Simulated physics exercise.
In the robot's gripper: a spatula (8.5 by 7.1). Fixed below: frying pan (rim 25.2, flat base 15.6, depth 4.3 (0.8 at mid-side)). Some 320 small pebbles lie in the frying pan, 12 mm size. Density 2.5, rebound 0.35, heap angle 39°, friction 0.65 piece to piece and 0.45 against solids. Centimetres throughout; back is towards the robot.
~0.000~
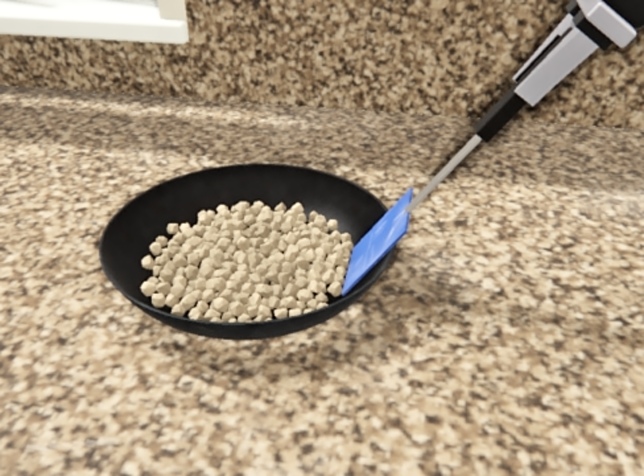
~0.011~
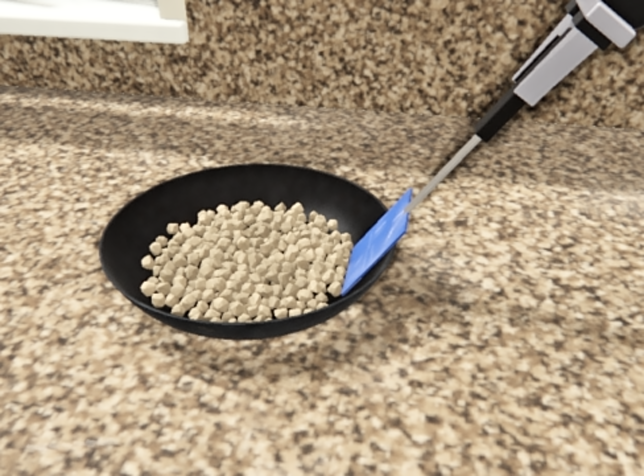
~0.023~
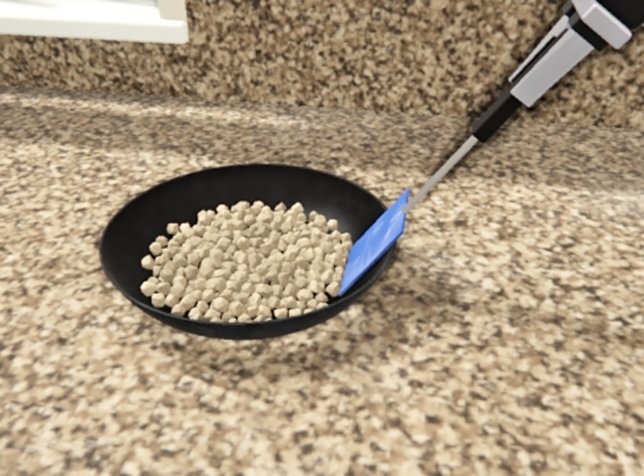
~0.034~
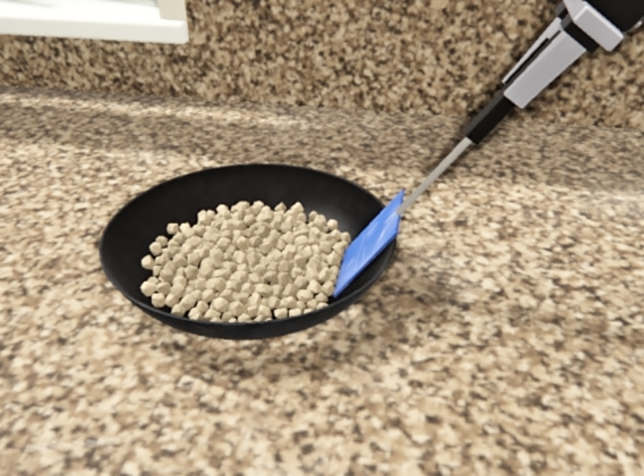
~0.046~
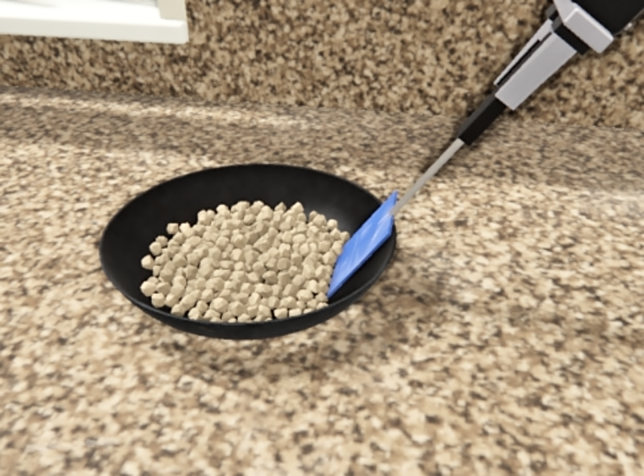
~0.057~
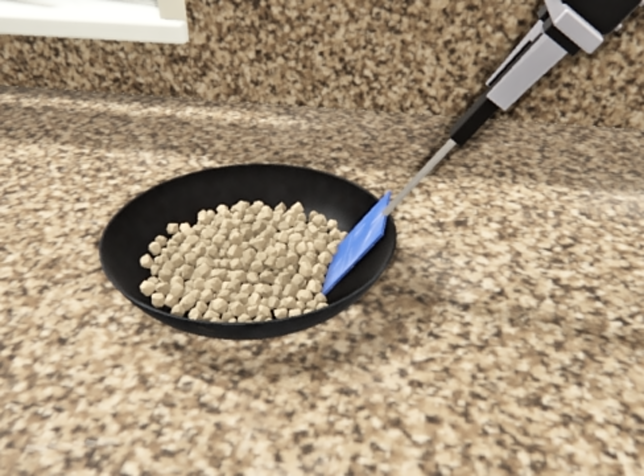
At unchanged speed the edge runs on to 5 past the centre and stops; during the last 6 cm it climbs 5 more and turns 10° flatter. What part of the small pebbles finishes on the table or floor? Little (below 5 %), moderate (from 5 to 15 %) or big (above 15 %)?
Share on the table or floor: Little (below 5 %).
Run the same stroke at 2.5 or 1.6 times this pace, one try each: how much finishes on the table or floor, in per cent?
Some 10 and 5 per cent.
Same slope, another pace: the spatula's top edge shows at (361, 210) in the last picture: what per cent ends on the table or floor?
Some 10 per cent.
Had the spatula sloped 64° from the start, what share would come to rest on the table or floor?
It would be near 0 per cent.
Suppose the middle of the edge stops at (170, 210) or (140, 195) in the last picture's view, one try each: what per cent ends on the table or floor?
About 5 and 20 per cent.
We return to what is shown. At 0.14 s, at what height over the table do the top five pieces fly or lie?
Some 4 cm.
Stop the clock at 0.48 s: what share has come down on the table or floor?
Some 0 per cent.
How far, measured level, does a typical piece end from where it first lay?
About 4 cm.
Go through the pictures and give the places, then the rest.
In the first frame, spatula top edge at (409, 209), sloping 55°; upper third of the load around (249, 256), from x 150 to 345, top at y 205; 324 in the frying pan.
In the second frame, spatula top edge at (409, 209), sloping 55°; upper third of the load around (249, 256), from x 150 to 345, top at y 205.
In the third frame, spatula top edge at (406, 209), sloping 55°; upper third of the load around (249, 255), from x 150 to 345, top at y 205.
In the fourth frame, spatula top edge at (400, 210), sloping 55°; upper third of the load around (256, 256), from x 150 to 345, top at y 205.
In the fifth frame, spatula top edge at (393, 211), sloping 55°; upper third of the load around (255, 252), from x 150 to 345, top at y 205.
In the sixth frame, spatula top edge at (386, 212), sloping 55°; upper third of the load around (247, 251), from x 150 to 345, top at y 205; 324 in the frying pan.
By 0.14 s, sloping 55°, highest piece 4 above the table; 324 in the frying pan.
By 0.23 s, sloping 50°, highest piece 6 above the table; 323 in the frying pan, 1 on the blade or in flight.
By 0.48 s, sloping 45°, highest piece 5 above the table; 322 in the frying pan, 2 on the table or floor.
By 1.53 s, sloping 45°, highest piece 5 above the table; 322 in the frying pan, 2 on the table or floor.
Final count, 322 in the frying pan, 2 on the table or floor. That is 1 % on the table or floor.
